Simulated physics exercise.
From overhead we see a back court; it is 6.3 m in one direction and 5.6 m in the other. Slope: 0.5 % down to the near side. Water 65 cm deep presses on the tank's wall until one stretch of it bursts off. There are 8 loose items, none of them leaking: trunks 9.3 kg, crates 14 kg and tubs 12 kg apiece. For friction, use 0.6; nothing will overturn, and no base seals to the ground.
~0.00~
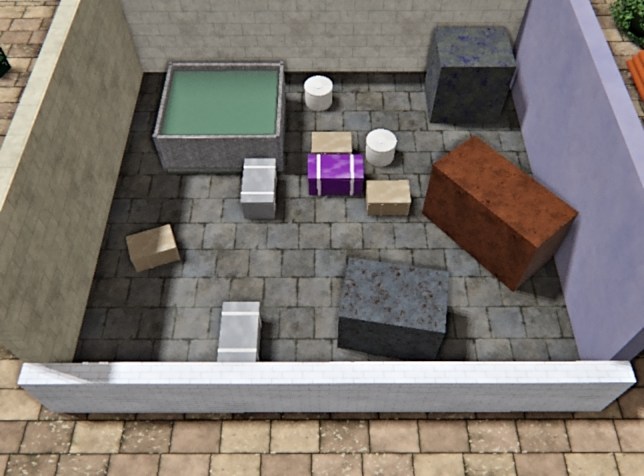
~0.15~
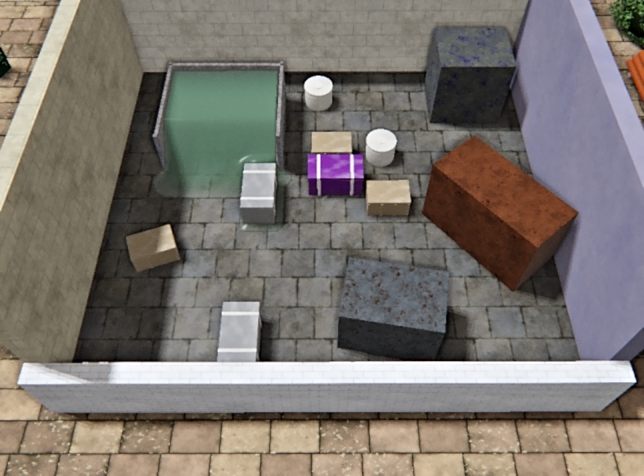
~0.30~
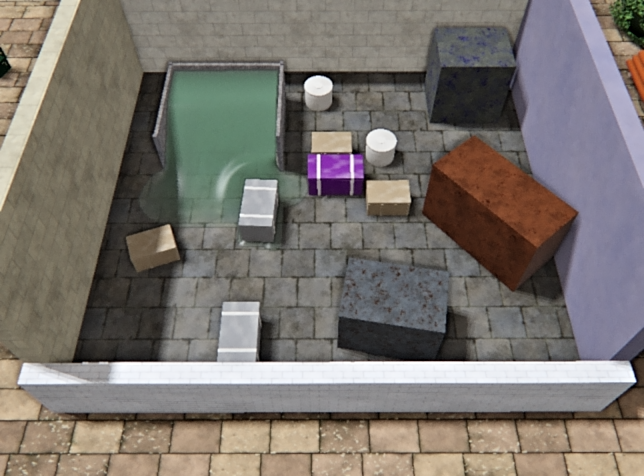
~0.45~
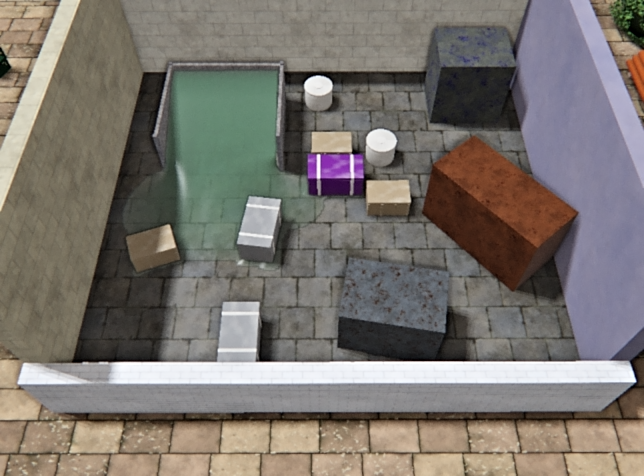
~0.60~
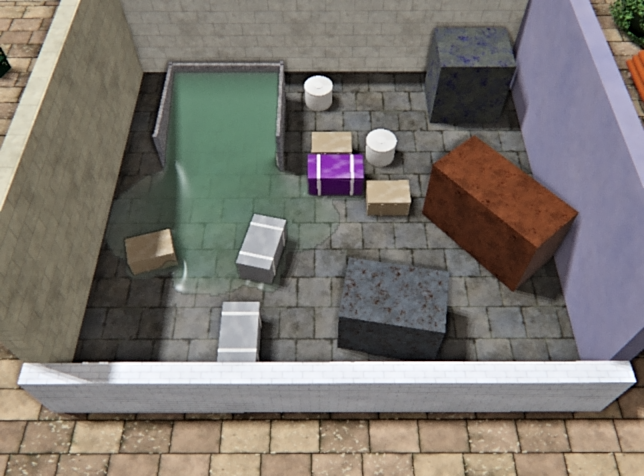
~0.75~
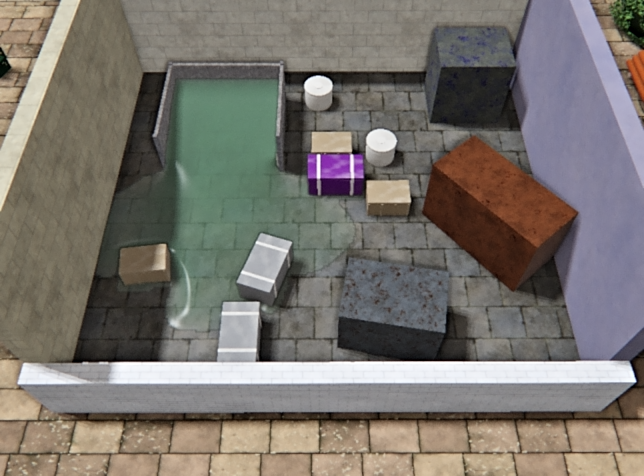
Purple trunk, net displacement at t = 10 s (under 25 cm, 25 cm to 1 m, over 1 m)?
It shifts a bit.
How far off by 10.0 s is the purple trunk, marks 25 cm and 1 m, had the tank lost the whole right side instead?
My answer is that the purple trunk is flushed far out.
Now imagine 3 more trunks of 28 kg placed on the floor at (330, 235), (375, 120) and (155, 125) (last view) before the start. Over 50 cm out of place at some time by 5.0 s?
Spot by spot, in turn: Exceeds it, falls short, falls short.
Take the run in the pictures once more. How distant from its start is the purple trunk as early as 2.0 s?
0 cm or so by then.
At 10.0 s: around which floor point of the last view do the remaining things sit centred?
Around (336, 174).
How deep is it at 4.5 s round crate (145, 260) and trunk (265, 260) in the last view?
Close to 11 and 15 centimetres.
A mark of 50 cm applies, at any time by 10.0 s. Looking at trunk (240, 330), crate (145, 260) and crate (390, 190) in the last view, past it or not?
Beyond the limit, then beyond the limit, then beyond the limit.
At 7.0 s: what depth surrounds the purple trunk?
6 cm, roughly.
After 2.0 s the purple trunk is near (336, 166), 0.0 m from its start, aground; 3 afloat.
After 4.5 s the purple trunk is near (335, 158), 0.1 m from its start, aground; 3 afloat.
After 7.0 s the purple trunk is near (350, 151), 0.3 m from its start, afloat; 4 afloat.
After 10.0 s the purple trunk is near (385, 164), 0.7 m from its start, afloat; 3 afloat.
